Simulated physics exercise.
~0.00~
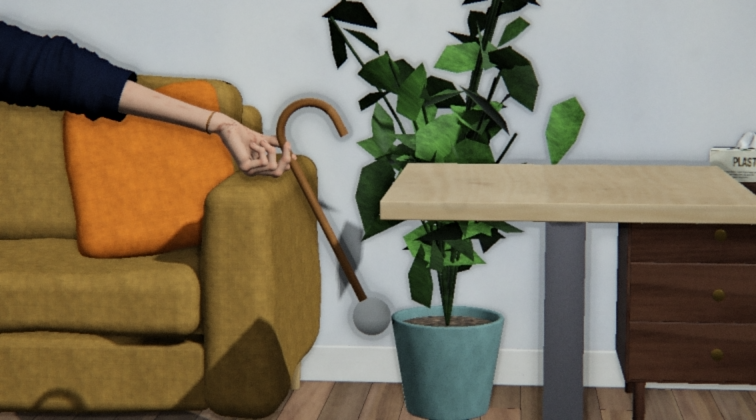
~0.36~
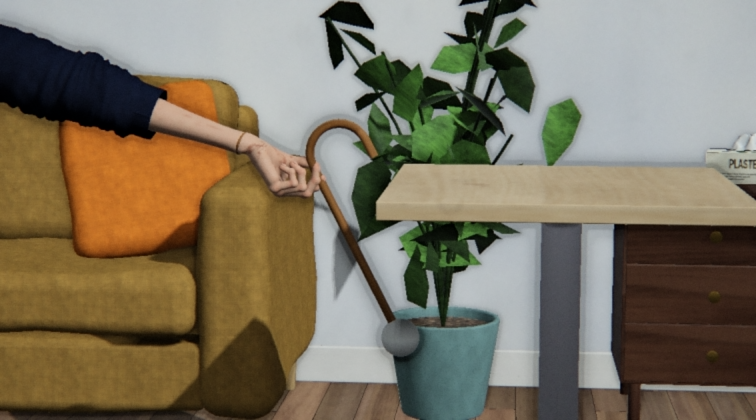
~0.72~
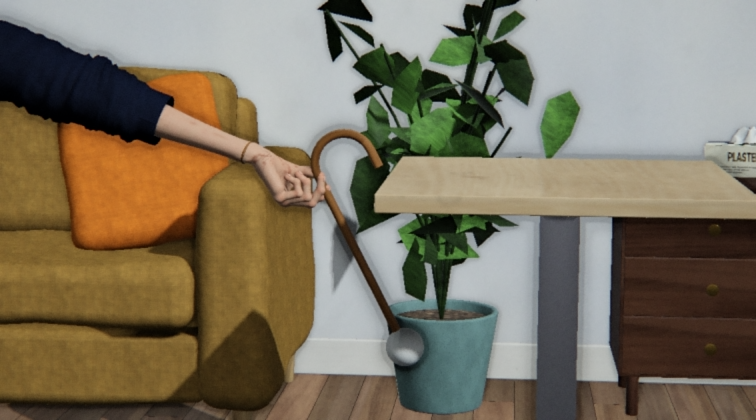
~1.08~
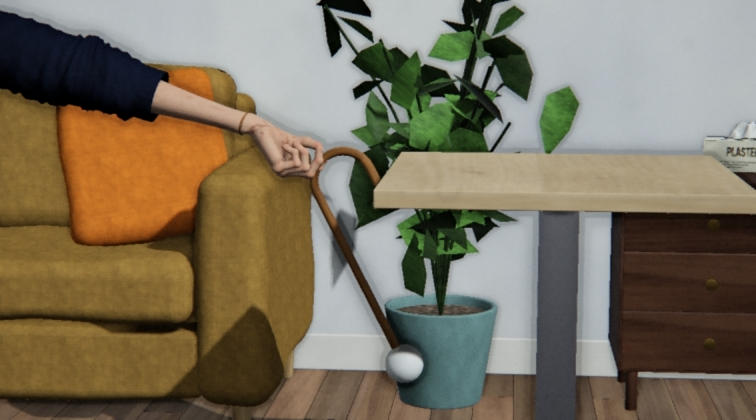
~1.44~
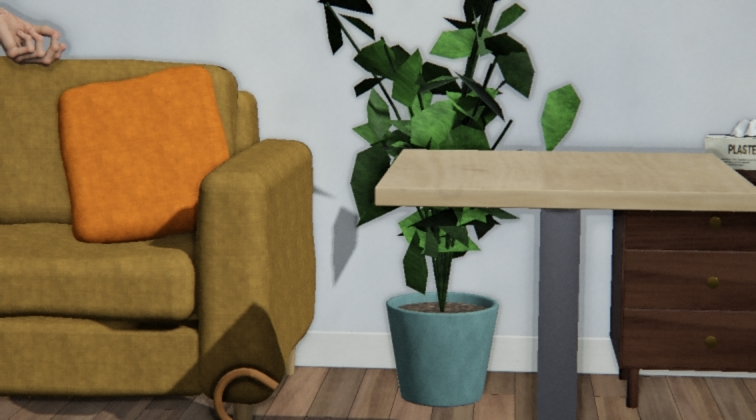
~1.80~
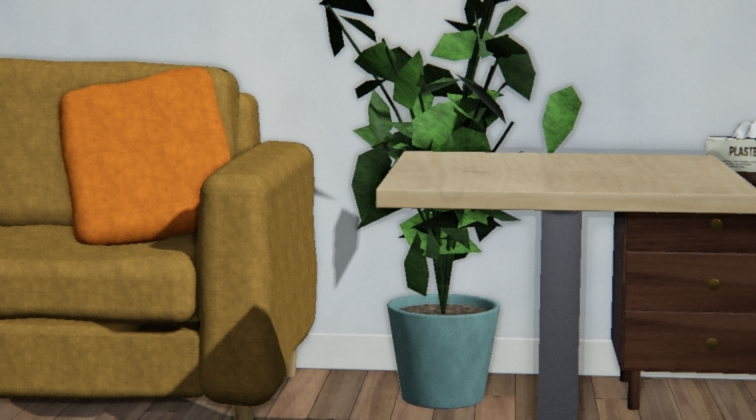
White ladle with a hooked brown handle being hung on a table's end by a hand, then slipping off and dropping from view.
